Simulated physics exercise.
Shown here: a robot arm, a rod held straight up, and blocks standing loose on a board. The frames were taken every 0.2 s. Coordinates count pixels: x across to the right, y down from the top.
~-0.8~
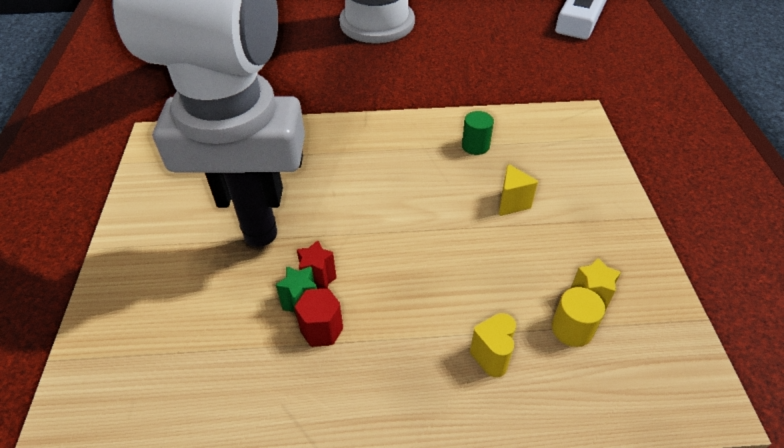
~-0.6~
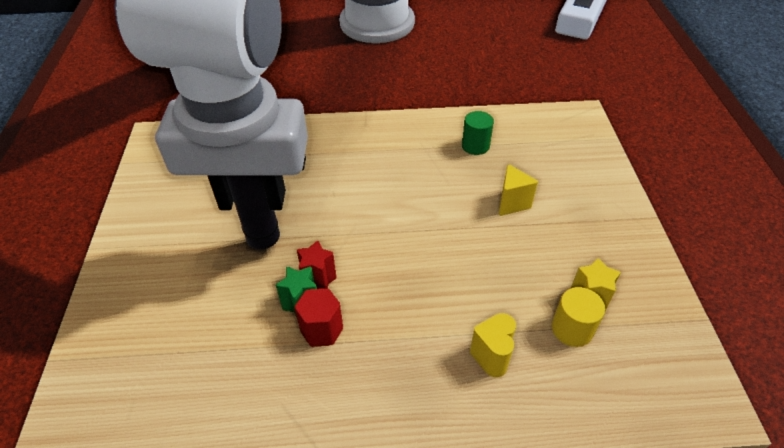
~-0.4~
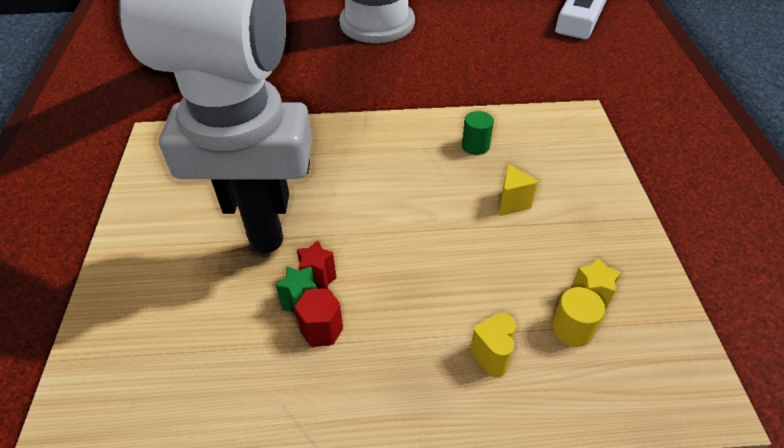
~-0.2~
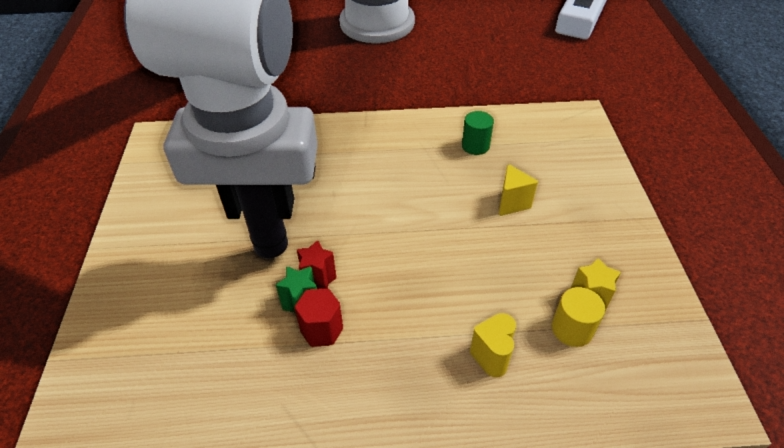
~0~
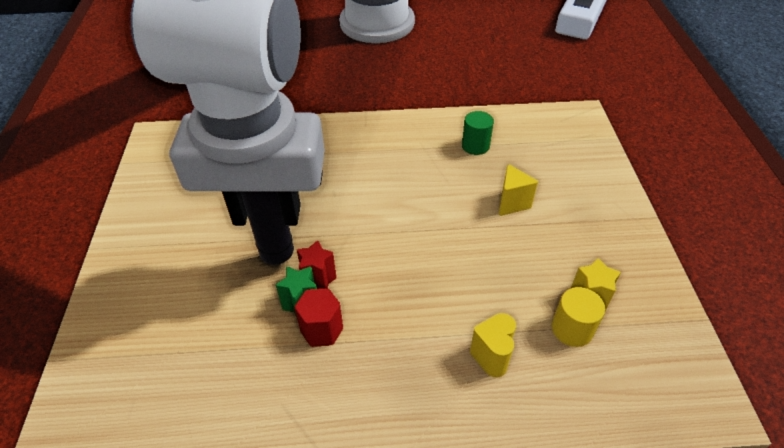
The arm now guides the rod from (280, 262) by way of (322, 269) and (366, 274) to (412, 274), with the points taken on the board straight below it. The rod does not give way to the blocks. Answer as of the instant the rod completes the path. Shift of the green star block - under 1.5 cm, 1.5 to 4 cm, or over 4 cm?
It is going to finish within 1.5 cm of where it is now.
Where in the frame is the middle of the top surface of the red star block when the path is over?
The point I'd pick in the picture is (355, 274).
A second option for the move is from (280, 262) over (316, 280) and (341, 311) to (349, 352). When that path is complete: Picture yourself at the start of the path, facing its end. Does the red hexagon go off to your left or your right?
It's going to go right.
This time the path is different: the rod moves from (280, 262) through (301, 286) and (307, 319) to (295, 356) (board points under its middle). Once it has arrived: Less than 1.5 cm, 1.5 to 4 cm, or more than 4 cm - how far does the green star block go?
It's set to move over 4 cm.
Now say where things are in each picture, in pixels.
The first picture shows tip of the rod at (261, 235), middles of tops, green star block at (296, 280), red star block at (314, 255), red hexagon at (317, 305).
The second picture shows rod at (263, 238), nothing pushed.
The third picture shows rod at (267, 241), nothing pushed.
The fourth picture shows rod at (271, 246), nothing pushed.
The fifth picture shows rod at (277, 252), green star block at (296, 280), red star block at (314, 255), red hexagon at (317, 305).
On the path given first. One third of the way, rod at (321, 260); green star block at (303, 280), turned 30° clockwise; red star block at (338, 268), turned 40° clockwise; red hexagon at (318, 311).
Two thirds of the way, rod at (368, 264); green star block at (303, 280), turned 30° clockwise; red star block at (355, 274), turned 115° clockwise; red hexagon at (318, 311).
At the end, rod at (412, 265); green star block at (303, 280), turned 30° clockwise; red star block at (355, 274), turned 115° clockwise; red hexagon at (318, 311).
